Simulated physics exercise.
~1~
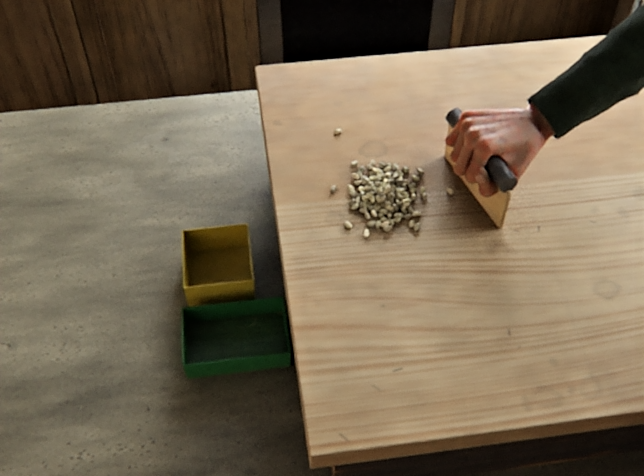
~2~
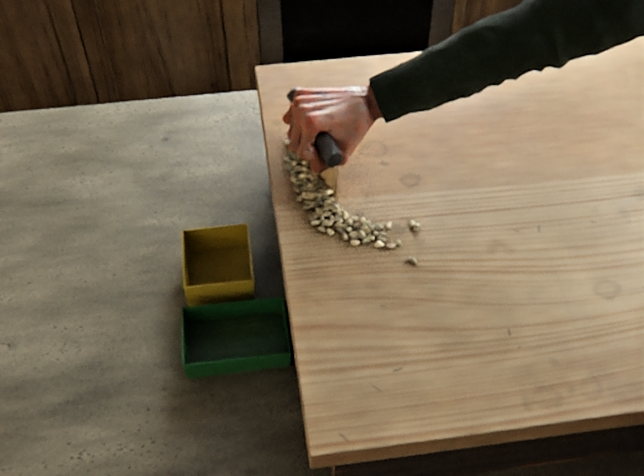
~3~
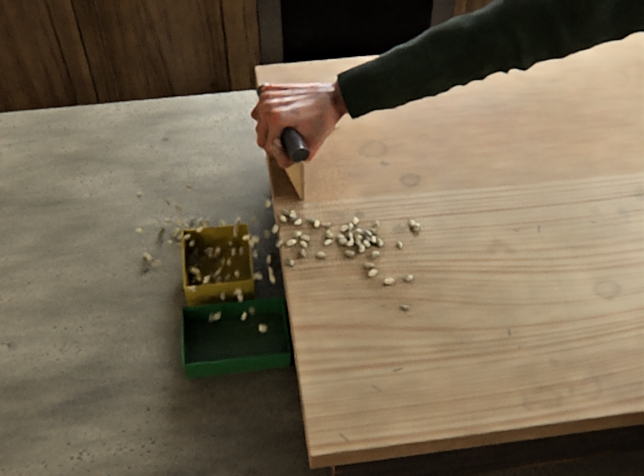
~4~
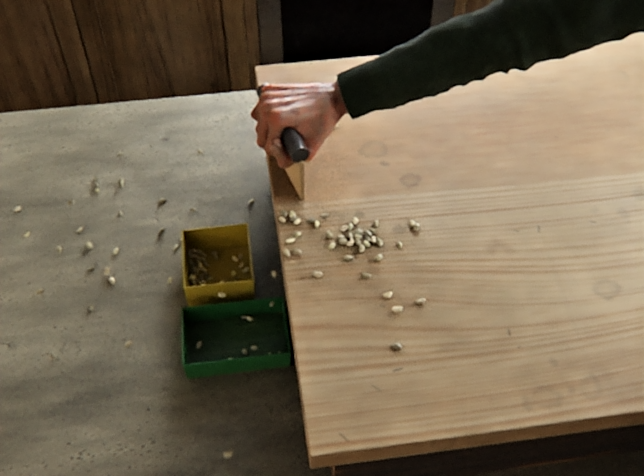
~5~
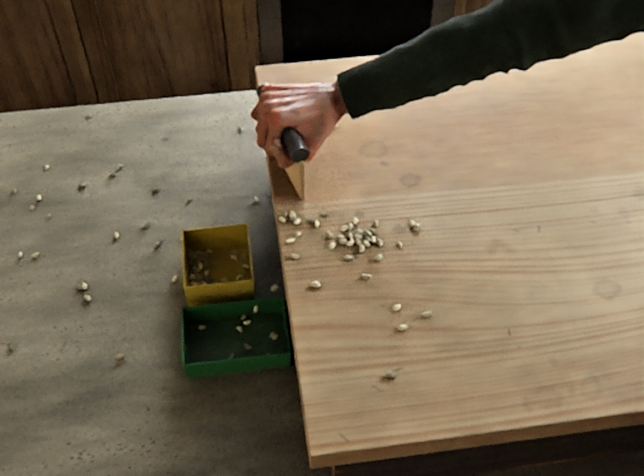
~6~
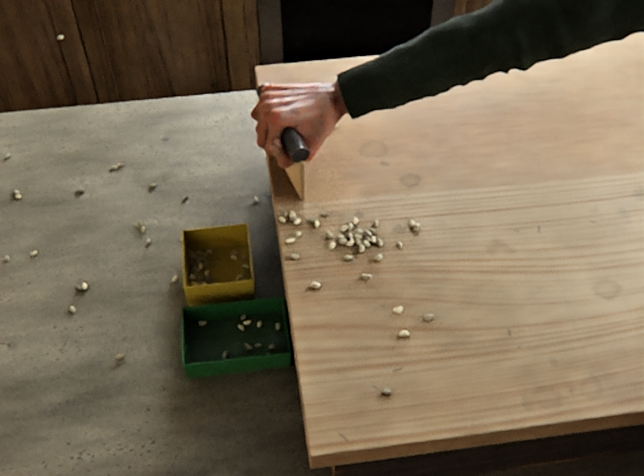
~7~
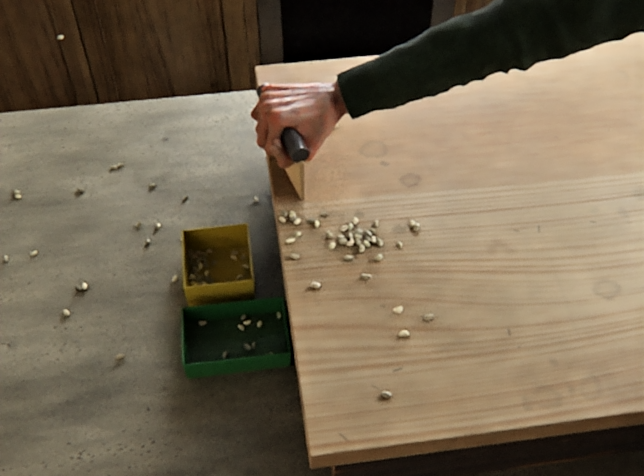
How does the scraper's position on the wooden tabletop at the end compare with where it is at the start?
At the start the scraper is to the right of the bean pile, well in from the left edge. By the end it has moved left and rests at the left edge of the wood, near the upper corner.
